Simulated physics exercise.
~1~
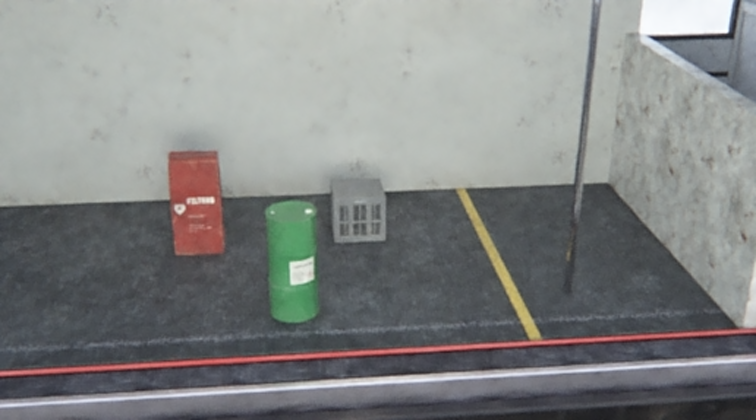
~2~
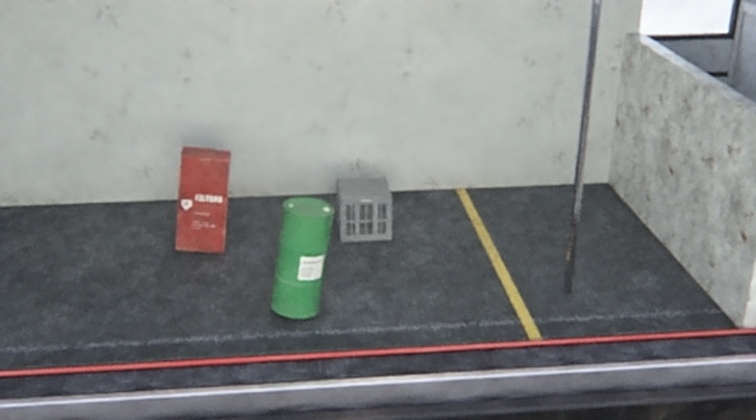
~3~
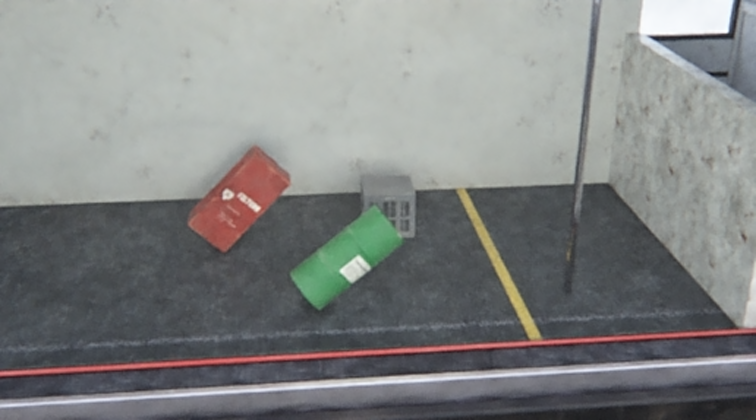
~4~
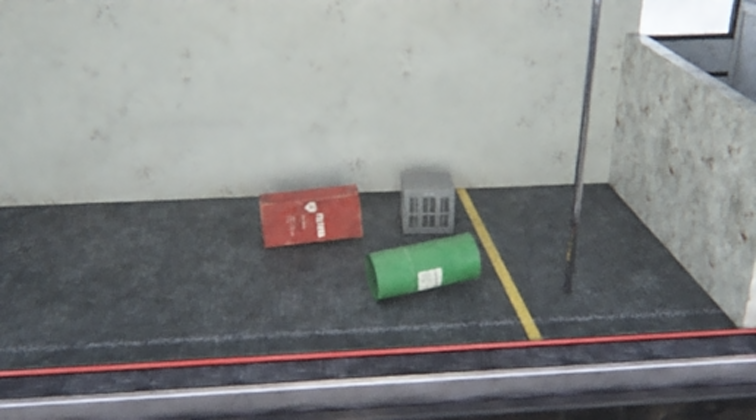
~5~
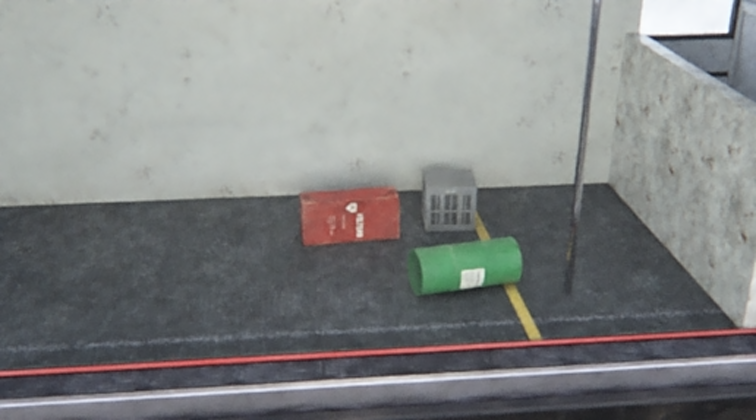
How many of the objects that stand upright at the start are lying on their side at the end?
Two of them are, the tall red box and the green drum.
